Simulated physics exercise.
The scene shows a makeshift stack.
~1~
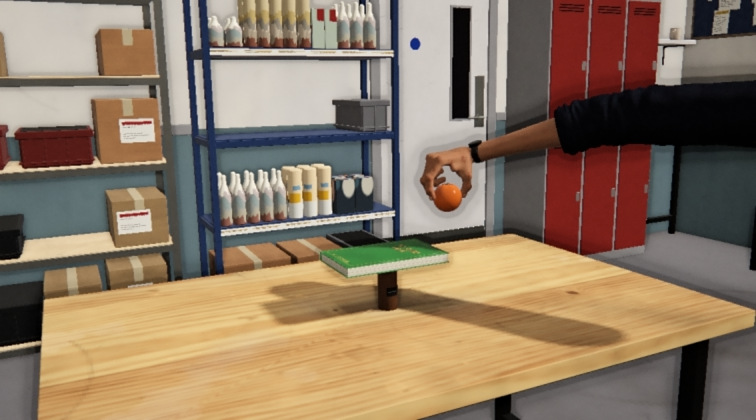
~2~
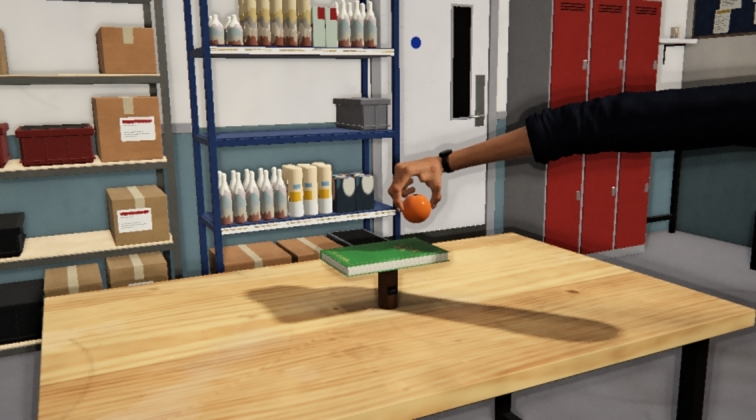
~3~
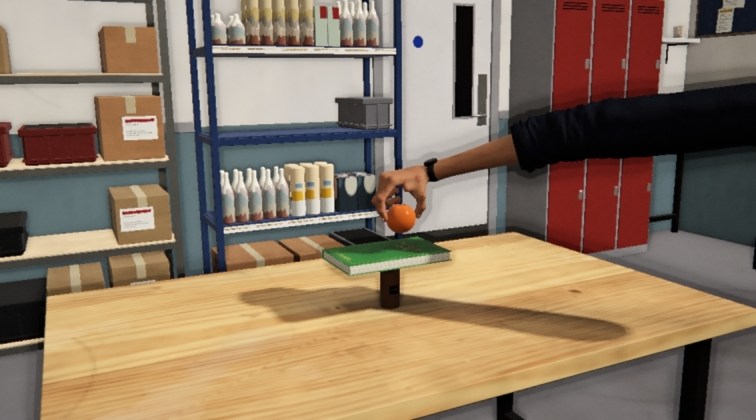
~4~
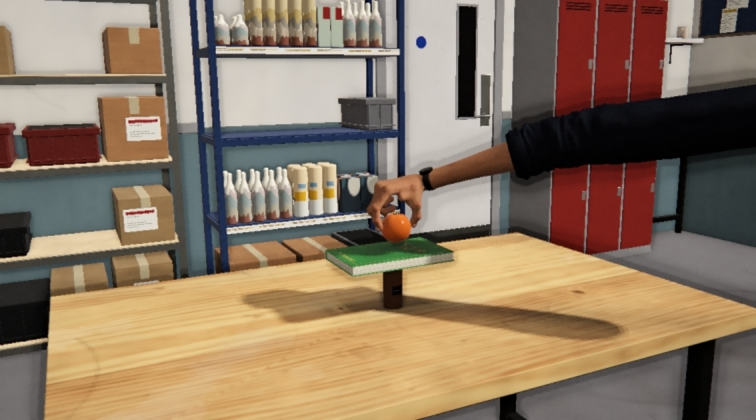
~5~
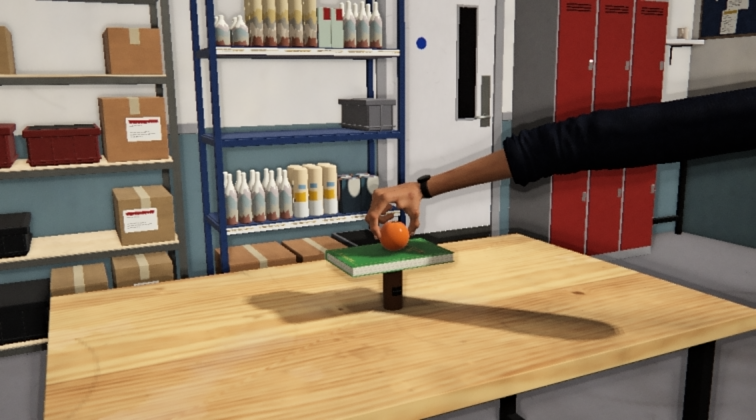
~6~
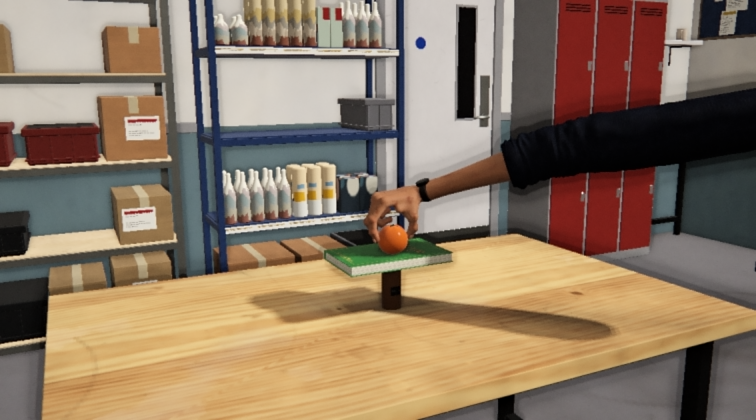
A storage room with stocked shelving, a pale door and red lockers is seen from slightly above a light wooden table, the view staying almost still. On the table, a green book lies flat atop a narrow dark brown shaker, a dark flat object partly visible behind it. A dark-sleeved arm from the right carries an orange tomato leftward and down, setting it on the book, fingers still around it.
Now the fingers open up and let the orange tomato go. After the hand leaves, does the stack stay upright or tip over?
It stays upright.
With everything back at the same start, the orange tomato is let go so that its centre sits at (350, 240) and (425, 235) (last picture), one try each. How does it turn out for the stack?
First case: It collapses; second case: It remains standing.
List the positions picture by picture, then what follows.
Still above its spot; orange tomato (447, 197); brown shaker (388, 285), in the first frame.
Still above its spot; orange tomato (416, 209); brown shaker (388, 283), in the second frame.
Still above its spot; orange tomato (401, 218); brown shaker (390, 283), in the third frame.
Still above its spot; orange tomato (396, 227); brown shaker (393, 283), in the fourth frame.
Still above its spot; orange tomato (394, 236); brown shaker (393, 284), in the fifth frame.
Set down, still held; orange tomato (393, 239); brown shaker (391, 284), in the sixth frame.
Then, 0.20 s past the last view, nothing moves.
Then, 0.40 s past the last view, orange tomato resting near (393, 240).
Finally, all 3 still in place. Final places as the last picture's camera would see them, orange tomato near (393, 240). The stack holds.
